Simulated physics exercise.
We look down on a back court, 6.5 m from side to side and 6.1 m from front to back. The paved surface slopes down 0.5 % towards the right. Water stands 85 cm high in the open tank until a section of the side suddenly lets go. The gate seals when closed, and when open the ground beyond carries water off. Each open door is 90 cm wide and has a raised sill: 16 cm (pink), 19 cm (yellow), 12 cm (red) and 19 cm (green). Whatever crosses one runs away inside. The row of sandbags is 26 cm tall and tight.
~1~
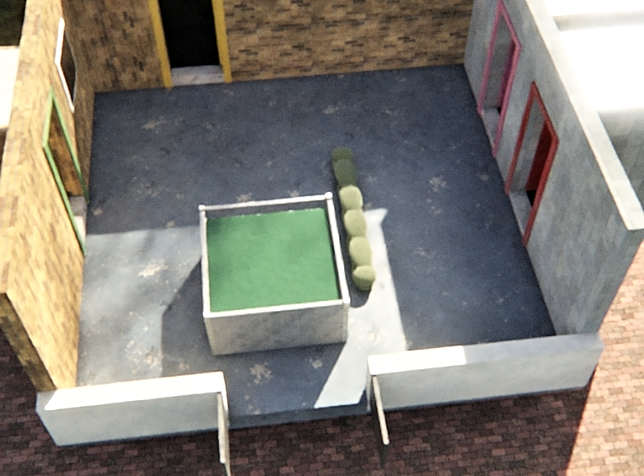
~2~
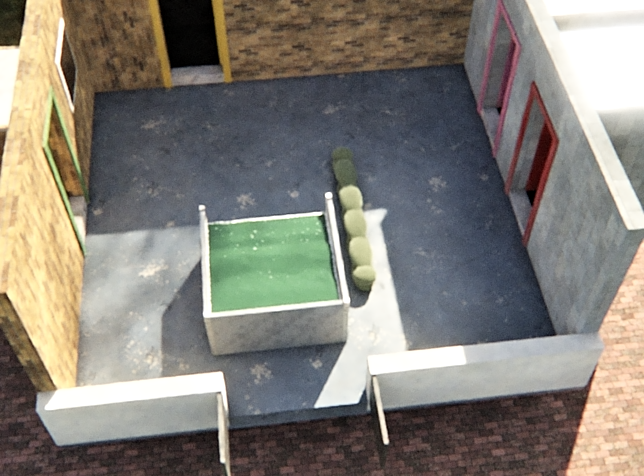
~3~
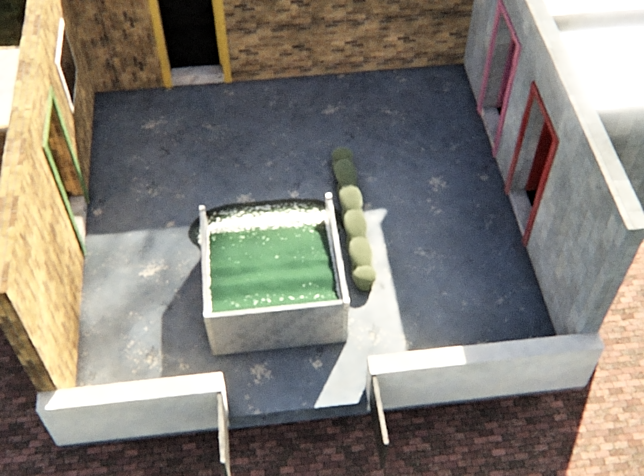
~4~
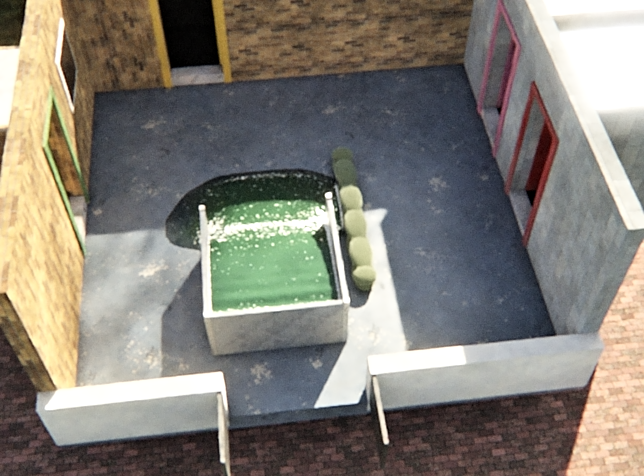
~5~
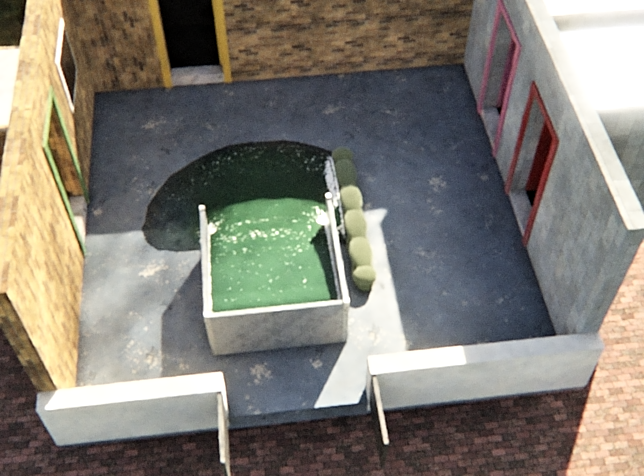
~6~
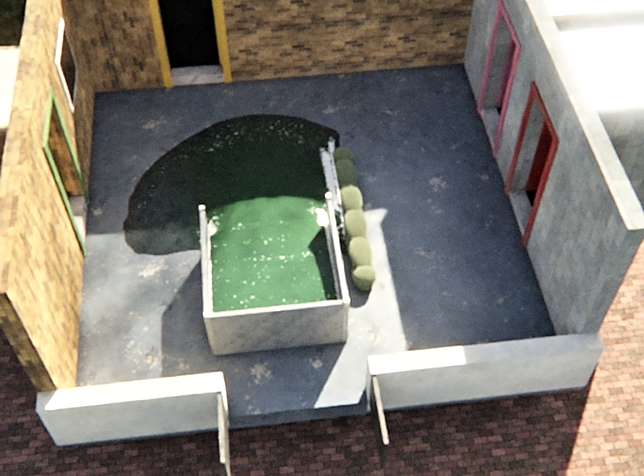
A walled back court with dark paving is seen from high above by a still camera. A pale open tank of green water stands near the centre, a row of rounded green bushes to its right, with doorways edged in green at left, yellow behind, and pink and red at right. The tank's far side opens, and glinting water pours out, spreading backward and leftward in a widening dark sheet.
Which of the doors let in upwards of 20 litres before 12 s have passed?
Door by door: At the pink door it stays under the limit; at the yellow door it exceeds the limit; at the red door it does not reach the limit; at the green door it stays under the limit.
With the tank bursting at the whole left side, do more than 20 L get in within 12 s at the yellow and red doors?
Against that limit: Yellow not over, red not over.
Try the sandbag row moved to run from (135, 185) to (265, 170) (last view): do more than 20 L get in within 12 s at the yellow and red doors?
Against that limit: Yellow not over, red not over.
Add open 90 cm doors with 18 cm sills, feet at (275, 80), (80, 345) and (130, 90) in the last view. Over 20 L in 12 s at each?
In that order: Over, under, past it.
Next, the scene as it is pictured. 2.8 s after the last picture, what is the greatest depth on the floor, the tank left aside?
About 26 cm.
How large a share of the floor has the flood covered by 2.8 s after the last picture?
About 50 per cent.
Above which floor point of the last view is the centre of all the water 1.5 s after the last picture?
Near (255, 165).
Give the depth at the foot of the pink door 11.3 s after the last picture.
Some 5.0 cm.
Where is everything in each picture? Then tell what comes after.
The open tank at (271, 257) is whole and still, 85 cm deep, in the first frame.
Water pours out on the open tank's far side and has run 0.9 m, to a hidden place; typically 11 cm deep outside, 85 cm at the open tank's back, in the second frame.
The front is at (196, 228), 1.2 m from the gap on the open tank's far side; 1.4 m2 of floor is under water; 81 cm left at the back of the open tank, in the third frame.
The front is at (333, 183), 1.6 m from the gap on the open tank's far side; 3.1 m2 of floor is under water; 73 cm left at the back of the open tank, in the fourth frame.
Water pours out on the open tank's far side and has run 2.1 m, to (227, 150); typically 10 cm deep outside, 72 cm at the open tank's back, in the fifth frame.
The front is at (239, 121), 2.7 m from the gap on the open tank's far side; 6.8 m2 of floor is under water; 66 cm left at the back of the open tank, in the sixth frame.
Then, 0.7 s after the last picture water covers 40 % of the floor and is deepest (44 cm) near (285, 83); pink door not reached, yellow door 32 cm at the sill, 9 L in, red door not reached, green door 2 cm at the sill, 0 L in.
Then, 1.5 s after the last picture water covers 45 % of the floor and is deepest (40 cm) near (106, 97); pink door not reached, yellow door 32 cm at the sill, 51 L in, red door not reached, green door 3 cm at the sill, 0 L in.
Then, 2.8 s after the last picture water covers 50 % of the floor and is deepest (26 cm) near (95, 98); pink door 13 cm at the sill, 0 L in, yellow door 19 cm at the sill, 80 L in, red door not reached, green door 4 cm at the sill, 0 L in.
Then, 6.3 s after the last picture water covers 95 % of the floor and is deepest (16 cm) near (146, 371); pink door 11 cm at the sill, 0 L in, yellow door 6 cm at the sill, 81 L in, red door 5 cm at the sill, 0 L in, green door 5 cm at the sill, 0 L in.
Then, 11.3 s after the last picture water covers 95 % of the floor and is deepest (12 cm) near (511, 227); pink door 5 cm at the sill, 0 L in, yellow door 3 cm at the sill, 81 L in, red door 8 cm at the sill, 0 L in, green door 6 cm at the sill, 0 L in.
